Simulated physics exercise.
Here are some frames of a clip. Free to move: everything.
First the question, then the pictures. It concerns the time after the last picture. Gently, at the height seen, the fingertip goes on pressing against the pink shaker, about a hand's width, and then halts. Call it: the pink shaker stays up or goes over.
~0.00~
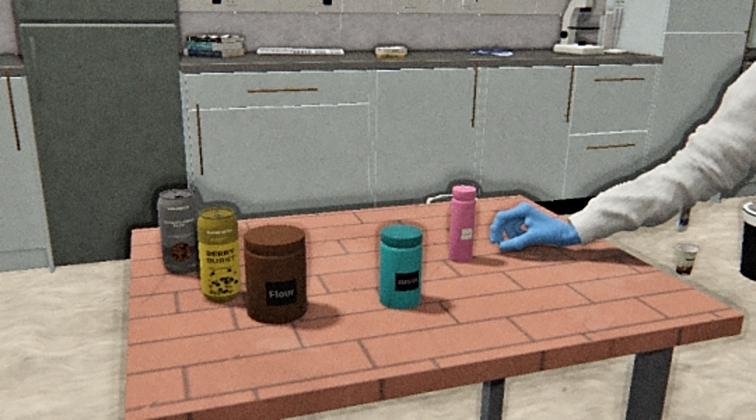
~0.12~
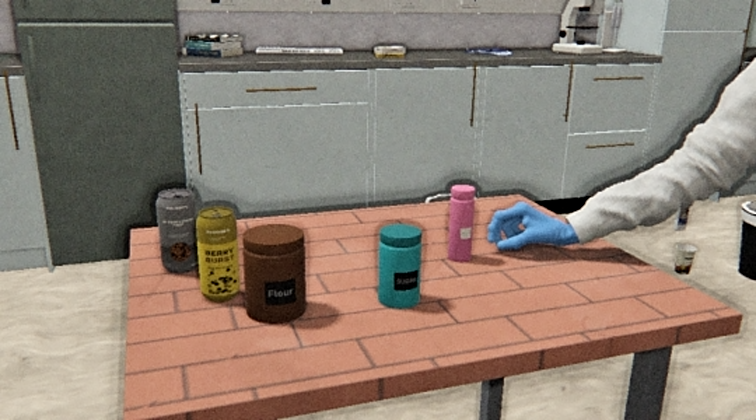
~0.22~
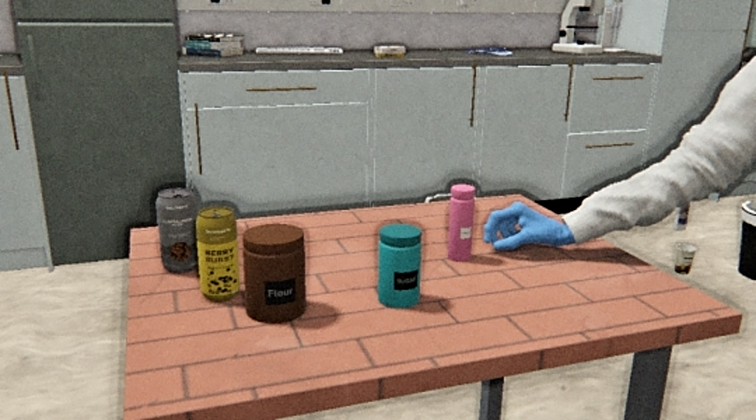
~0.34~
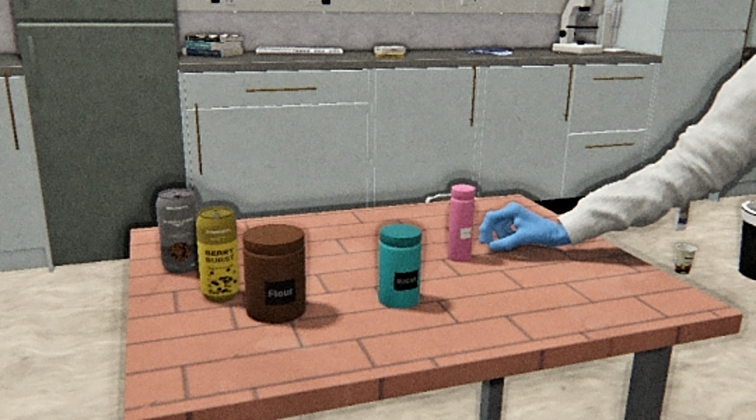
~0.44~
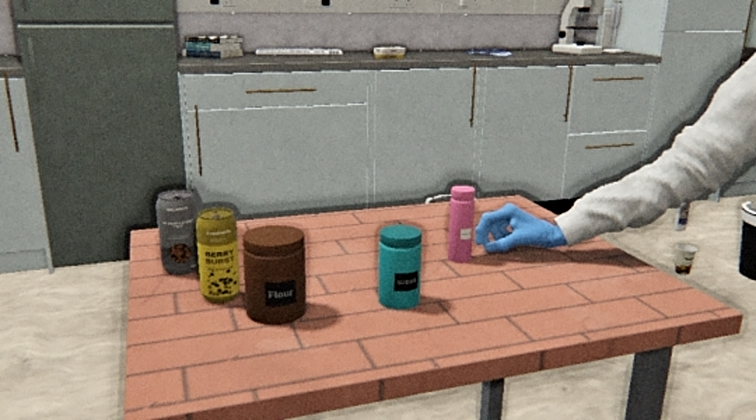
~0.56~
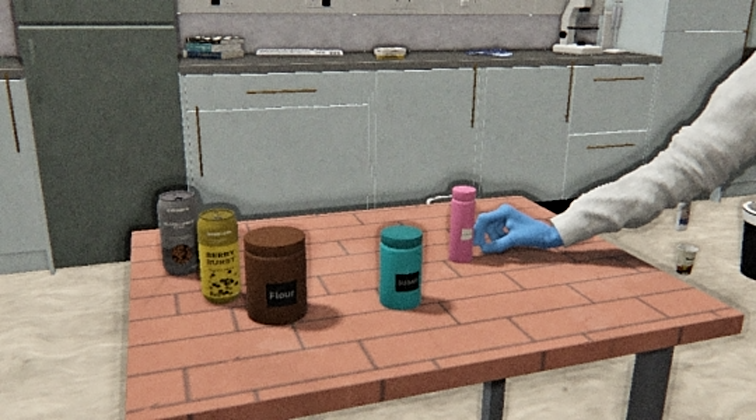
Stays up.
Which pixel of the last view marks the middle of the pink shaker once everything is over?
Near (398, 232).
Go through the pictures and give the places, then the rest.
In the first picture, pink shaker (462, 225).
In the second picture, pink shaker (461, 224).
In the third picture, pink shaker (461, 224).
In the fourth picture, pink shaker (461, 224).
In the fifth picture, pink shaker (461, 225).
In the sixth picture, pink shaker (462, 225).
By 0.96 s, pink shaker moved a little near (450, 226).
By 1.46 s, pink shaker moved about its own width near (429, 229).
By 1.96 s, pink shaker moved well along near (407, 231).
When it is over (2.8 s), moved from the start, pink shaker. End places, in pixels of the last picture, pink shaker near (398, 232).
